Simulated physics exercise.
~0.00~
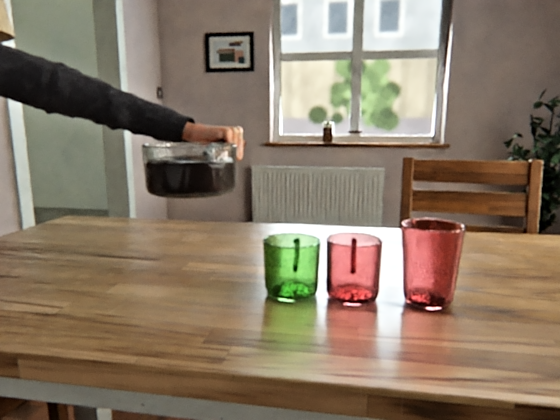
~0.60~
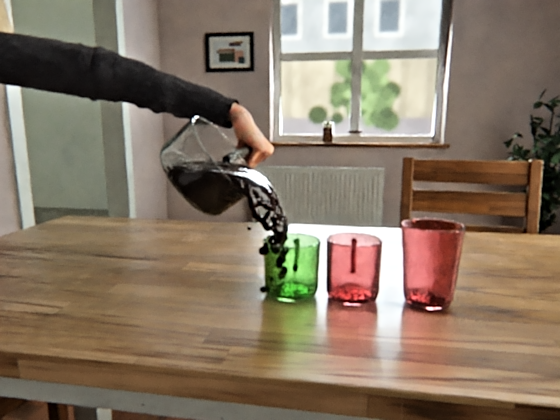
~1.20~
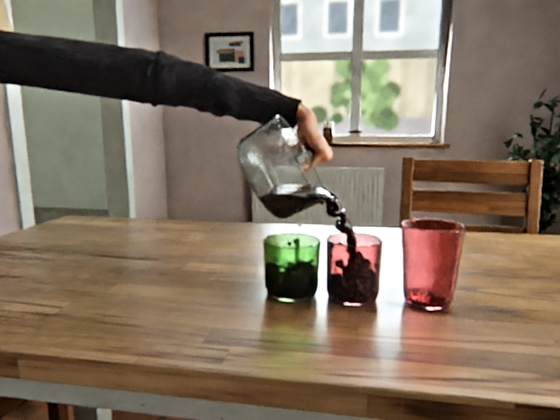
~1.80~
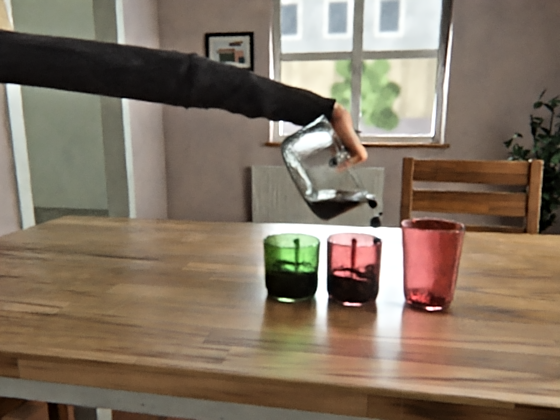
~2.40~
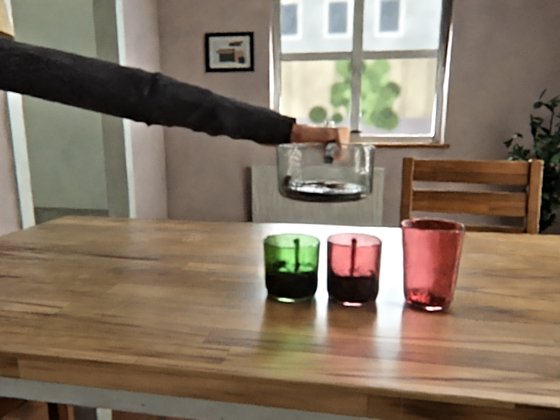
A hand pours dark coffee into the green and middle red glasses, leaving the right one empty.
